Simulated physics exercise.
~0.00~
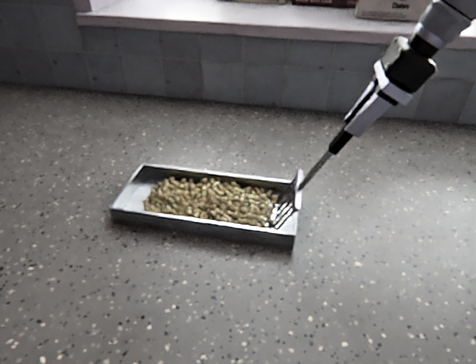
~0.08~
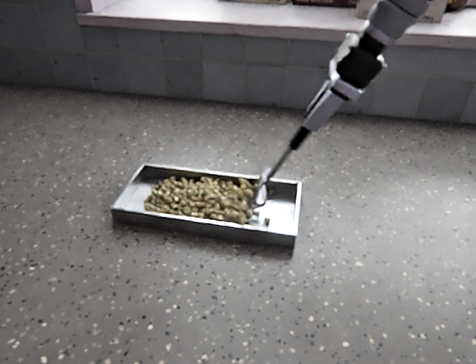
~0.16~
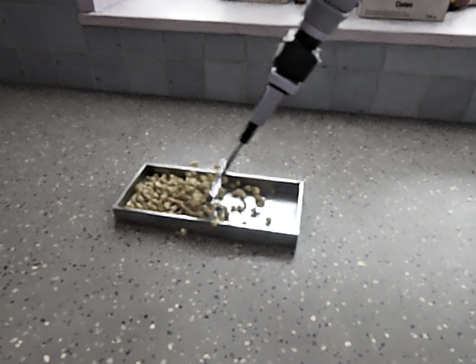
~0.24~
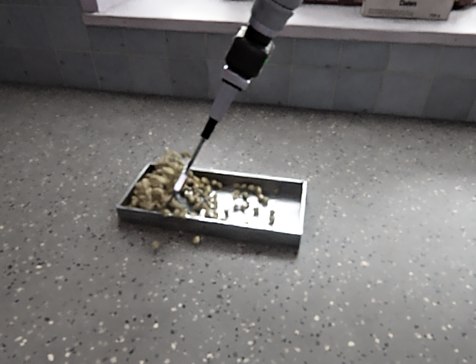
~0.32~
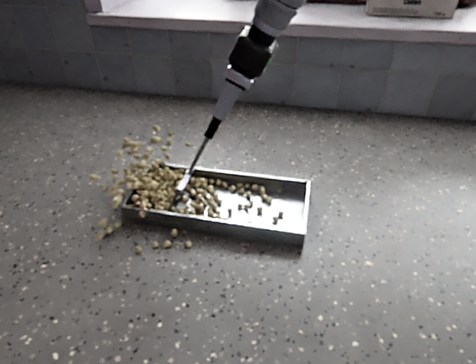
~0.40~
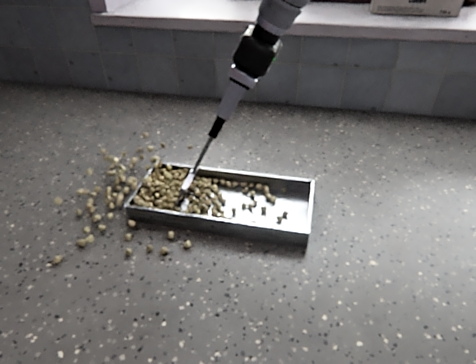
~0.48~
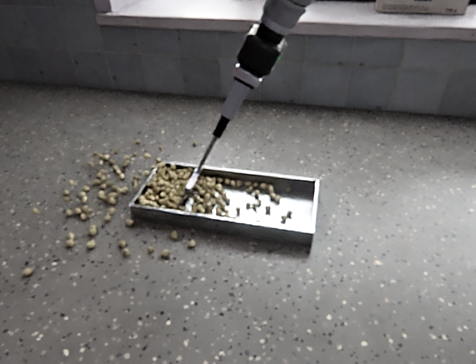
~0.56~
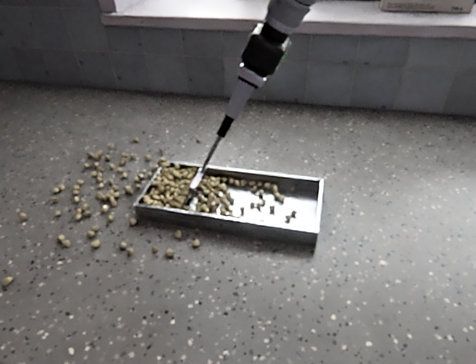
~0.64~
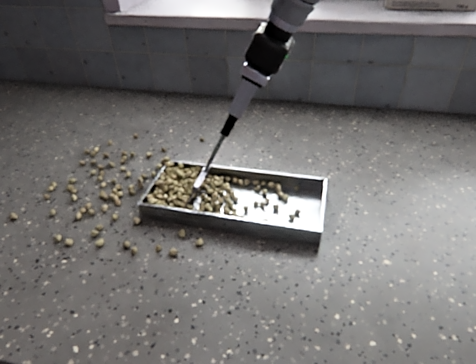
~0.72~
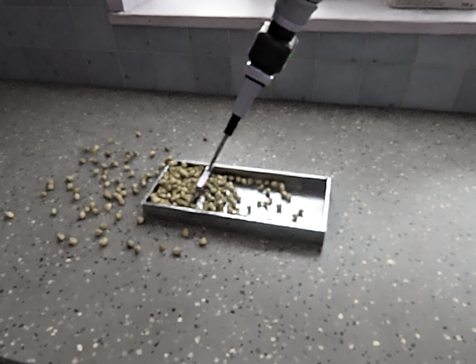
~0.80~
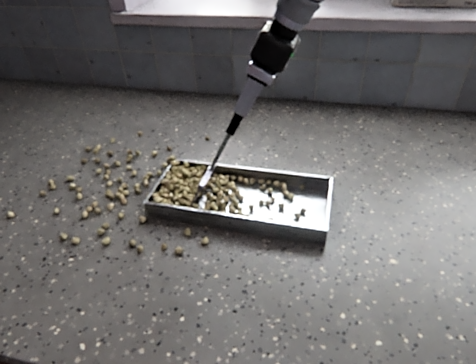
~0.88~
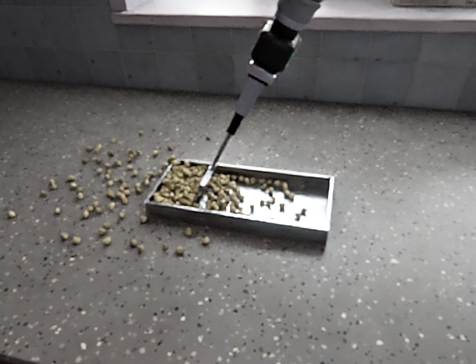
Robot arm pushing a comb leftward through dried beans in a metal trough, spilling many over the end onto a speckled surface.
